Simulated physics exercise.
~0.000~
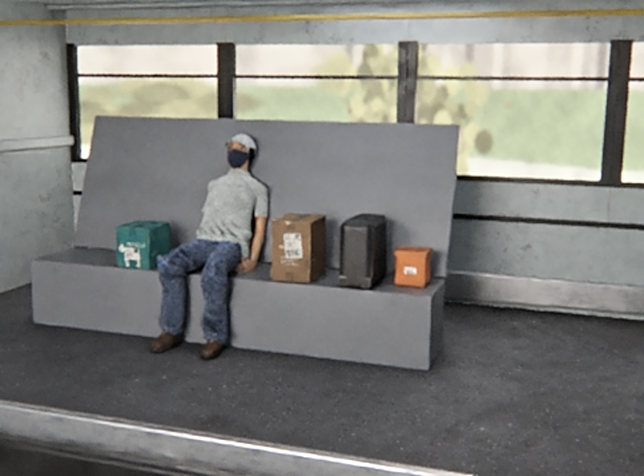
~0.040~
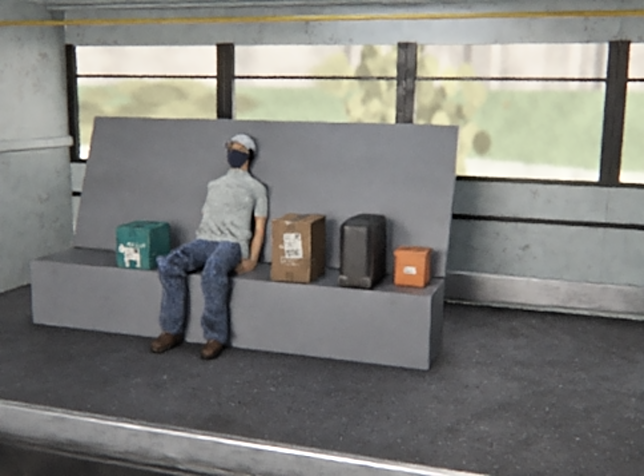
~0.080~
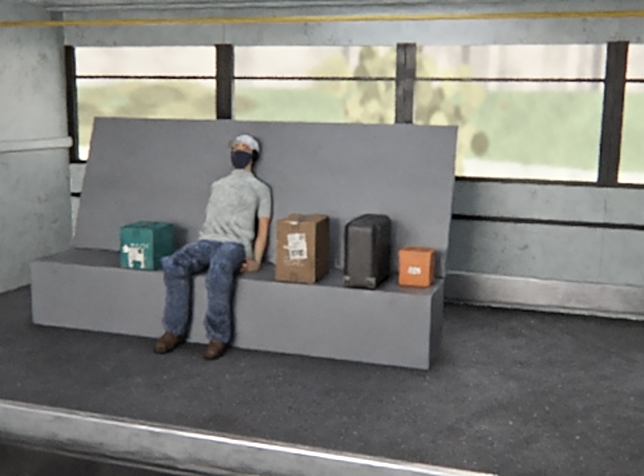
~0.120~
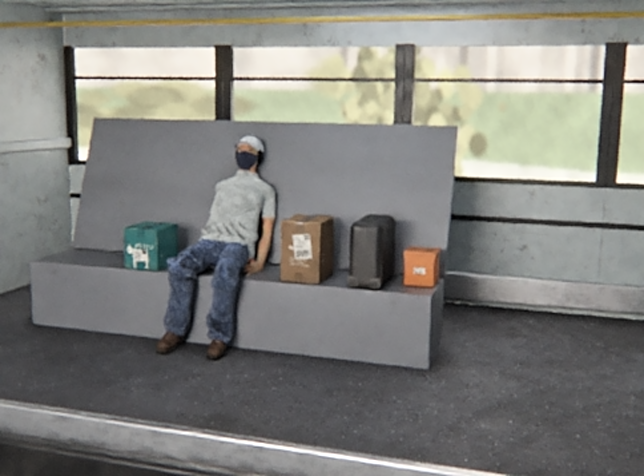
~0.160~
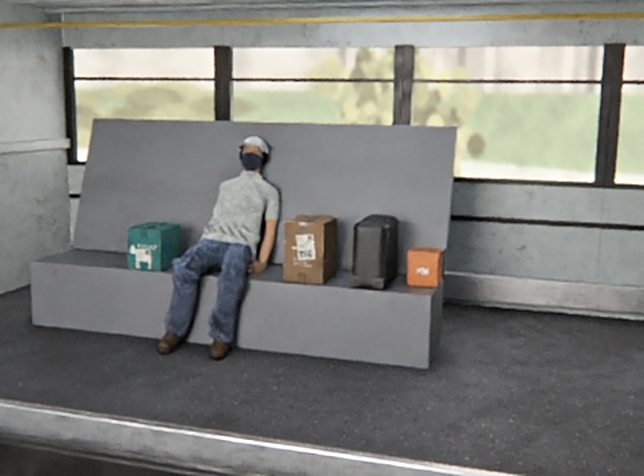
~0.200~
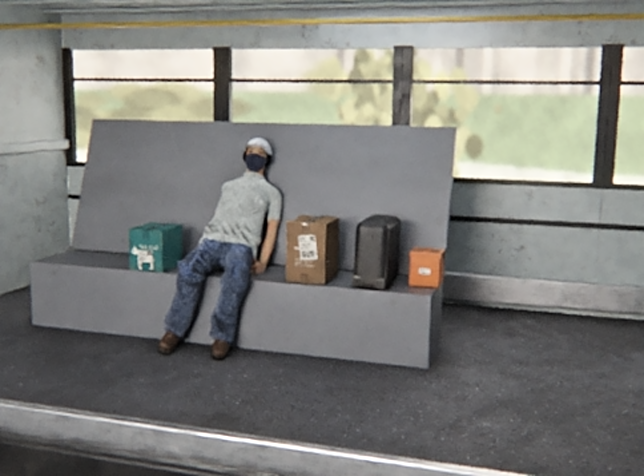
Inside a grey shuttle with wide windows behind, a long bench is seen from across the dark floor by a camera that stays still. A commuter in a pale cap, dark mask, grey shirt and jeans slumps on it, with a green box on the left and a brown carton, black case and orange tub on the right. Commuter and luggage slide slightly rightward along the seat together, the shoes shifting too.
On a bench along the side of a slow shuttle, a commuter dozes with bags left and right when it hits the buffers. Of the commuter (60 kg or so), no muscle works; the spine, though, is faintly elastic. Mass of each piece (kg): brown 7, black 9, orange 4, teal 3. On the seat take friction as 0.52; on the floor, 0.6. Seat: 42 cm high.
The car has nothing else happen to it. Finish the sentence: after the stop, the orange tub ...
... is still in place.
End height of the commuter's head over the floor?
About 105 cm above the floor.
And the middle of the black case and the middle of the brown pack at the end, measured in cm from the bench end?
Measured at the end, the black case is 40 cm short and the brown pack is 70 cm short.
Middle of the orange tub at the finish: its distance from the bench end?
Roughly 5 cm short.
After 0.40 s the orange tub is 7 cm short of the bench end, tilted 0°, near (428, 268) in the last picture's view; the black case 37 cm short of the bench end, tilted 0°.
After 0.65 s the orange tub is 7 cm short of the bench end, tilted 0°, near (428, 268) in the last picture's view; the black case 36 cm short of the bench end, tilted 0°.
After 1.05 s the orange tub is 7 cm short of the bench end, tilted 0°, near (428, 268) in the last picture's view; the black case 36 cm short of the bench end, tilted 0°.
Final state at 1.5 s, brown pack stays on; black case stays on; orange tub stays on; teal holdall stays on; commuter's hips keep to the seat.
